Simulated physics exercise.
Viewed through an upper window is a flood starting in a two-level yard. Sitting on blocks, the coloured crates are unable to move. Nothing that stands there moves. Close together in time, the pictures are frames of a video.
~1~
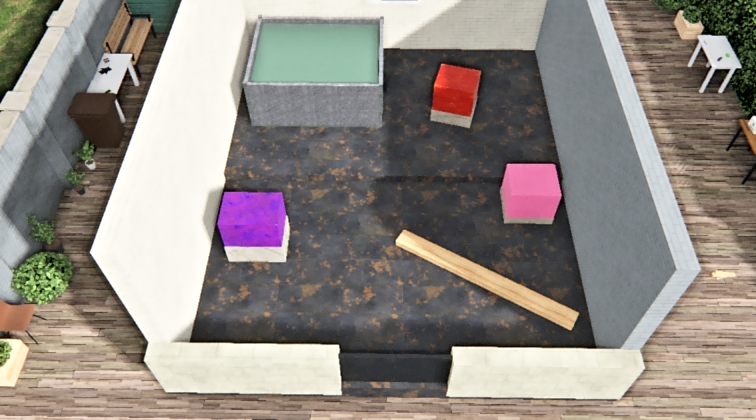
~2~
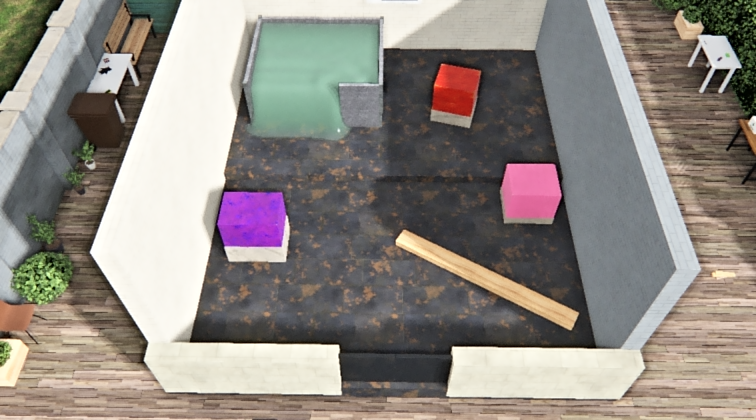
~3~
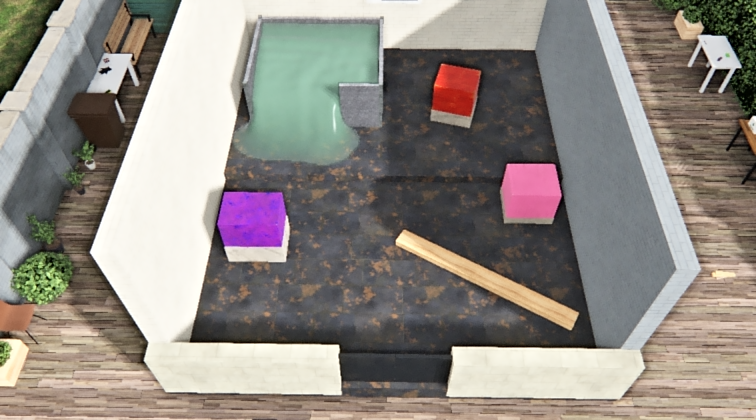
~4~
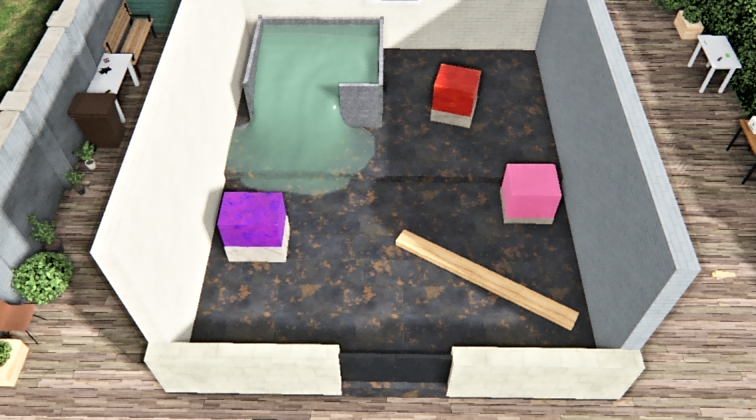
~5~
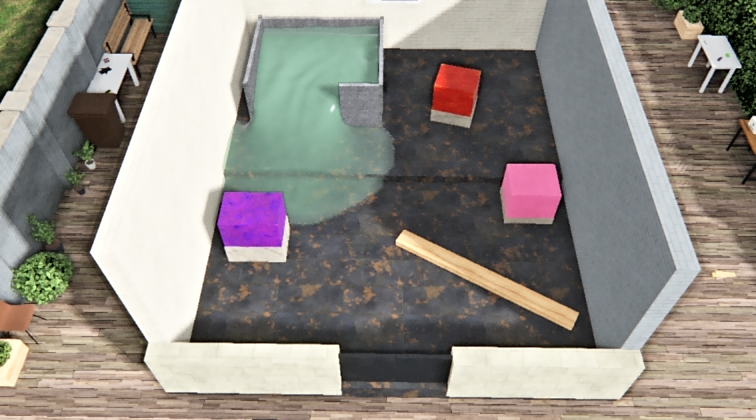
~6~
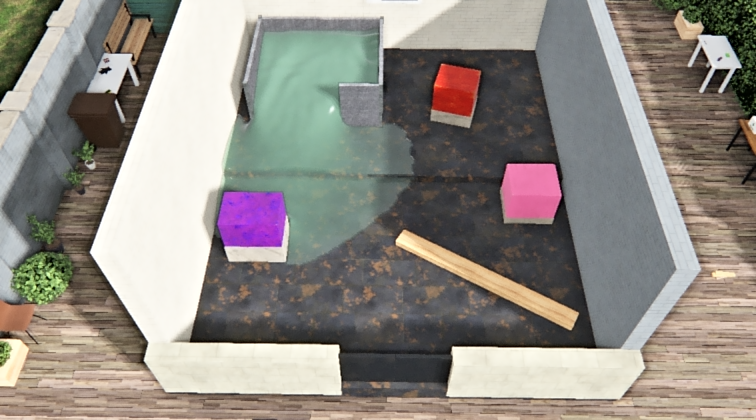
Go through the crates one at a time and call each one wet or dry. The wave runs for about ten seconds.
The pink crate is wet. The red crate is dry. The purple crate is wet.
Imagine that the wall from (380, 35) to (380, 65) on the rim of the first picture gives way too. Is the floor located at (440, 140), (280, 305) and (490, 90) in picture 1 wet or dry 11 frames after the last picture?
Well, the first one's sodden, the second's left untouched, and the third's sodden.
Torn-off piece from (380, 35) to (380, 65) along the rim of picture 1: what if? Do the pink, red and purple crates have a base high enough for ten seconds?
Result: Pink crate is swamped; red crate is swamped; purple crate is not reached.
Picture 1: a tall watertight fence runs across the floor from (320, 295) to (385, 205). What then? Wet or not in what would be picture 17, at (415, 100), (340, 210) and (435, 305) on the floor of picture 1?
In turn: Free of water, wet, dry.
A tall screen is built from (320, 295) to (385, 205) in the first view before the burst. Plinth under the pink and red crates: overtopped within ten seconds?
Pink crate: Flooded, red crate: Untouched.
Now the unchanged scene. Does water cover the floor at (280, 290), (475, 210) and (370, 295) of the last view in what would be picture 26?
Result by point, in sequence: Waterlogged, then waterlogged, then waterlogged.
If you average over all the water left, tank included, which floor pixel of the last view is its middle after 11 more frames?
I'd point to (306, 188).
A moment on, water covers 40 % of the floor; the pink crate not reached, the red crate not reached, the purple crate water round its plinth.
Next, water covers 50 % of the floor; the pink crate water round its plinth, the red crate water round its plinth, the purple crate water round its plinth.
Then, water covers 65 % of the floor; the pink crate water round its plinth, the red crate water round its plinth, the purple crate water round its plinth.
Later, water covers 85 % of the floor; the pink crate water round its plinth, the red crate water round its plinth, the purple crate water round its plinth.
In the end, water covers 90 % of the floor; the pink crate was topped, the red crate stayed above the water, the purple crate was topped.
